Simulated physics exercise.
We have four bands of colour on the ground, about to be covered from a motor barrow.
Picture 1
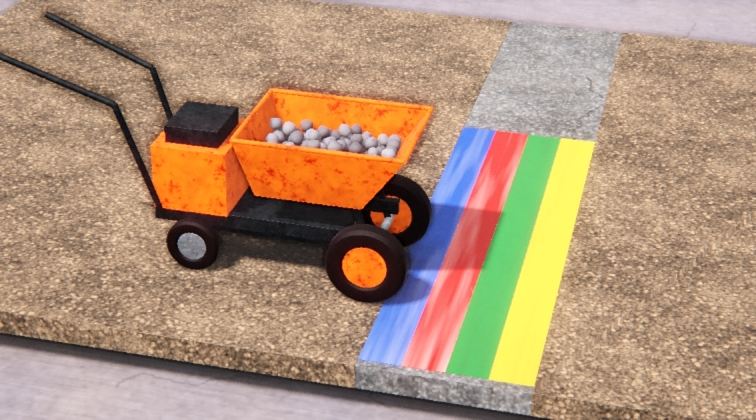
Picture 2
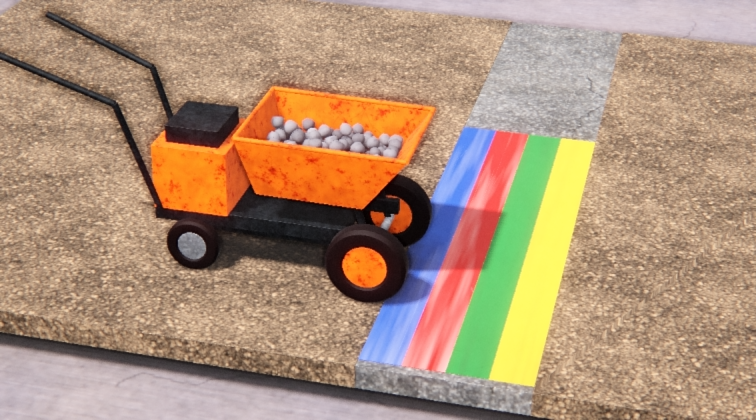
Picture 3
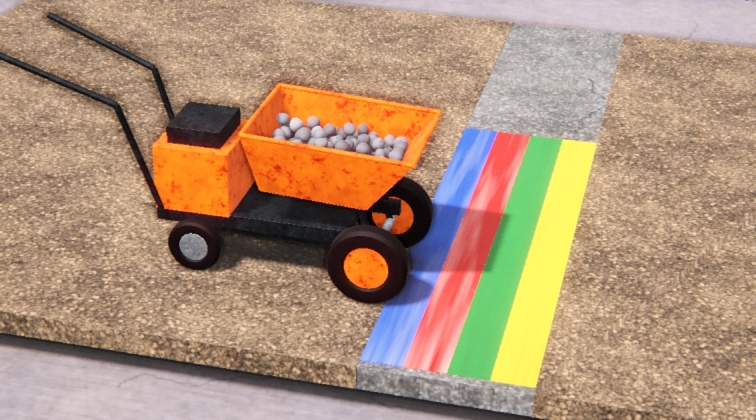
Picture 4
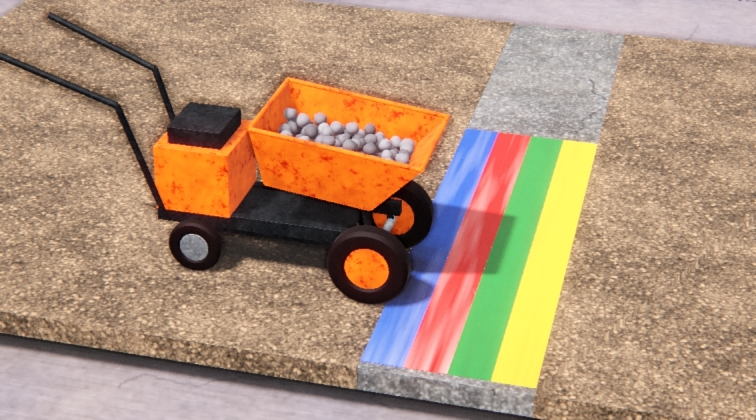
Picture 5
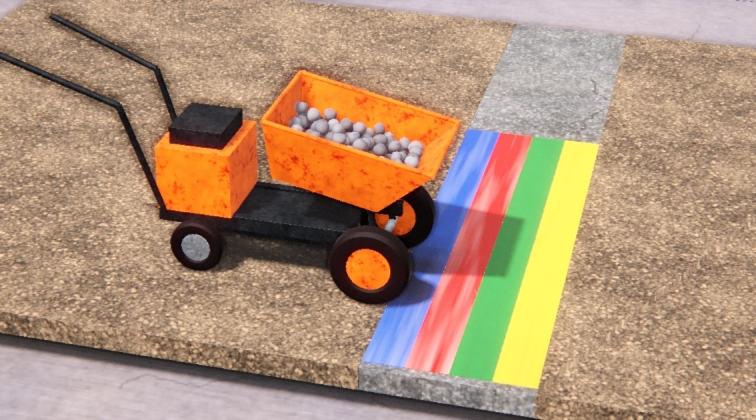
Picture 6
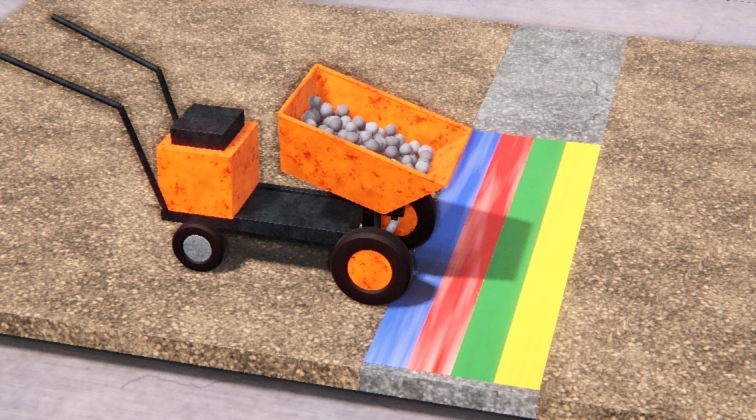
The clip opens on an orange motor barrow with black handles, its level skip holding round grey cobbles, beside blue, red, green and yellow strips on the ground. The skip then tilts gradually forward to the right, its back end rising, while the cobbles stay inside and the wheels barely move.
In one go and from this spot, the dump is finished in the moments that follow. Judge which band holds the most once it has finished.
Most on it: Yellow.
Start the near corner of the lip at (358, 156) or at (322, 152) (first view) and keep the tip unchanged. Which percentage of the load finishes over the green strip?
In order, close to 30 and 20 in a hundred.
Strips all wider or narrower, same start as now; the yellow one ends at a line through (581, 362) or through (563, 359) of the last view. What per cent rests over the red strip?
Shares in turn: 0 %; 0 %.
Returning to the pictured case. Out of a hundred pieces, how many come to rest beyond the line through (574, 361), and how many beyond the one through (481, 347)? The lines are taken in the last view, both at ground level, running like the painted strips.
Around 20 percent for the first and 90 percent for the second.
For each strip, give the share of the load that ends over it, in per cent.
In per cent, approximately: Blue 0, red 0, green 15, yellow 40.
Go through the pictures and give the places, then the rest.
Lip of the skip at (404, 162), level; top of the load at (341, 146), round cobbles; blue strip at (394, 328); red strip at (436, 334); green strip at (479, 340); yellow strip at (521, 346), in the first frame.
Lip of the skip at (406, 163), level; top of the load at (342, 145), in the second frame.
Lip of the skip at (413, 166), tipped barely; top of the load at (314, 145), in the third frame.
Lip of the skip at (421, 170), tipped a little; top of the load at (321, 143), in the fourth frame.
Lip of the skip at (433, 176), tipped a little; top of the load at (324, 139), in the fifth frame.
Lip of the skip at (445, 185), tipped clearly; top of the load at (323, 133); blue strip at (400, 330); red strip at (441, 337); green strip at (484, 343); yellow strip at (527, 350), in the sixth frame.
Soon after the last picture, skip tipped steeply; all in the skip.
A little later, skip tipped right over; most in the skip; a stray few over the green strip; about a quarter over the yellow strip; a stray few off the paint.
Later still, skip tipped right over; about a quarter in the skip; a small part over the green strip; about a third over the yellow strip; about a third off the paint.
At rest, skip tipped right over; a small part in the skip; none over the blue strip; none over the red strip; a small part over the green strip; about a third over the yellow strip; about a third off the paint.
